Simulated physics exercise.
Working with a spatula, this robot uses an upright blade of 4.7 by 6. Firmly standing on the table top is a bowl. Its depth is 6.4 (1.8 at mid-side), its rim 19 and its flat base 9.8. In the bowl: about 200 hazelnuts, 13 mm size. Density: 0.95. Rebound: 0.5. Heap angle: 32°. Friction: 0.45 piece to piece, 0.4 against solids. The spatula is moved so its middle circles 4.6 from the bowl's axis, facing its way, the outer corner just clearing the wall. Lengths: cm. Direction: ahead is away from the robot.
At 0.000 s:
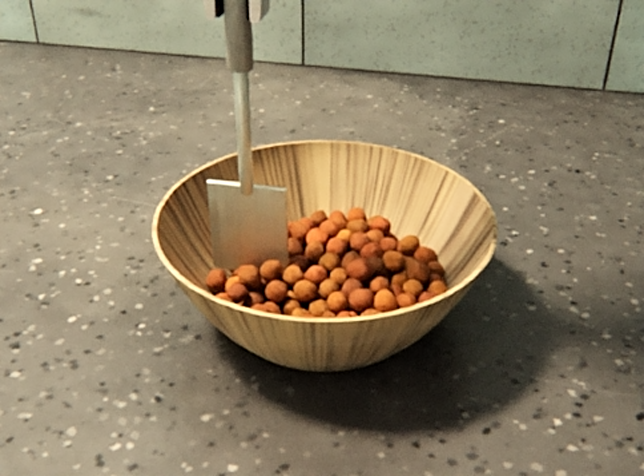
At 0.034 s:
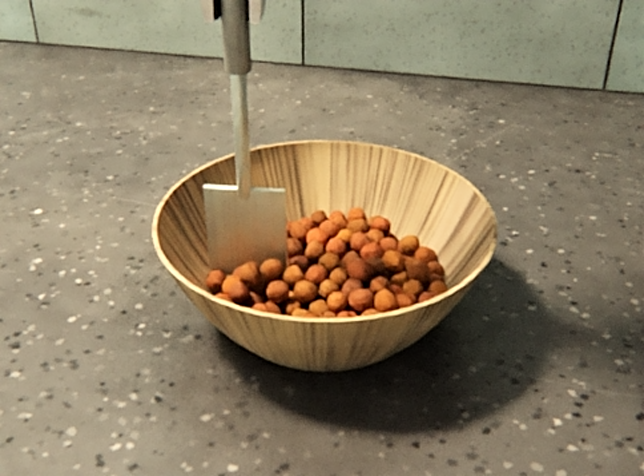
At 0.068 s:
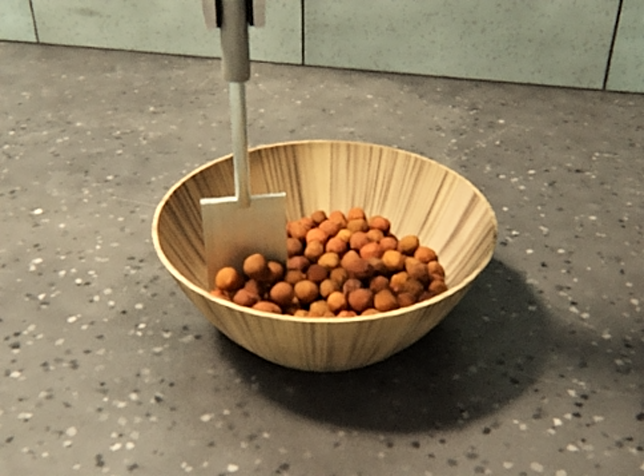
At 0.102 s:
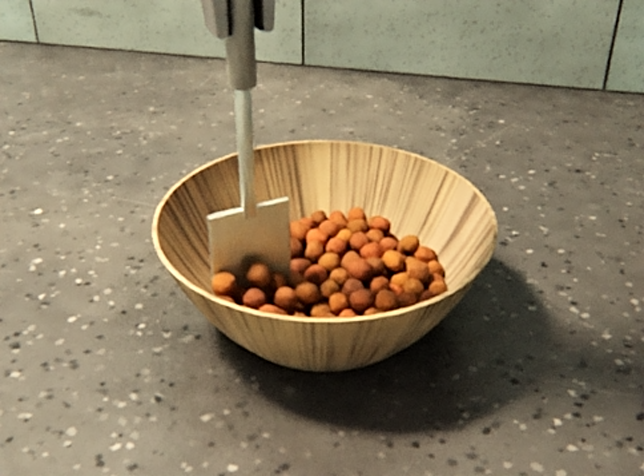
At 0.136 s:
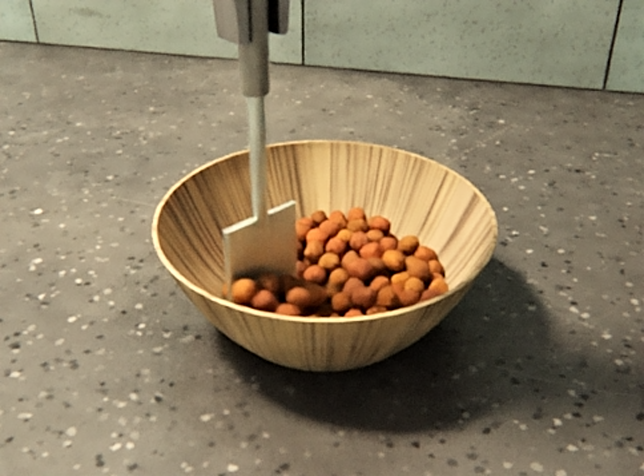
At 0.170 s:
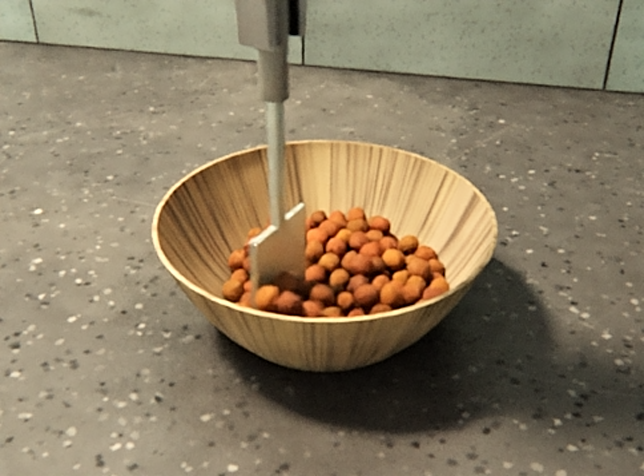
In a wooden bowl, a robot's flat spatula turns and pushes through some brown hazelnuts.
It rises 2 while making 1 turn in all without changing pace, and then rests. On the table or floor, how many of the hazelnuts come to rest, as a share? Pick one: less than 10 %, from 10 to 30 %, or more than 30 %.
Less than 10 %.
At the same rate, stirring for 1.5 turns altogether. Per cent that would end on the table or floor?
It would be around 5 percent.
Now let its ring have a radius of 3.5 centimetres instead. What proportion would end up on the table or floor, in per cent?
It would be close to 0 per cent then.
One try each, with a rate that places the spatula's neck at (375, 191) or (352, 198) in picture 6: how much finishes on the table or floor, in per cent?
So, roughly 15 percent the first time and 15 percent the second.
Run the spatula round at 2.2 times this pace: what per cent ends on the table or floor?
That gives some 20 percent.
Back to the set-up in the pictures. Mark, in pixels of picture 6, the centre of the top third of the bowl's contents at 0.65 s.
In the last picture it sits around (291, 225).
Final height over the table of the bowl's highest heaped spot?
4.5 cm, roughly.
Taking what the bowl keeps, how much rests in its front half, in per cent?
50 %.
After 0.41 s, 182° round, highest piece 7 above the table; 197 in the bowl, 1 on the table or floor, 1 in flight or on the tool.
After 0.65 s, 295° round, highest piece 7 above the table; 196 in the bowl, 3 on the table or floor.
After 0.97 s, 0° round, highest piece 5 above the table; 196 in the bowl, 3 on the table or floor.
After 1.67 s, 0° round, highest piece 5 above the table; 196 in the bowl, 3 on the table or floor.
In the end, 196 in the bowl, 3 on the table or floor. That is 2 % on the table or floor.
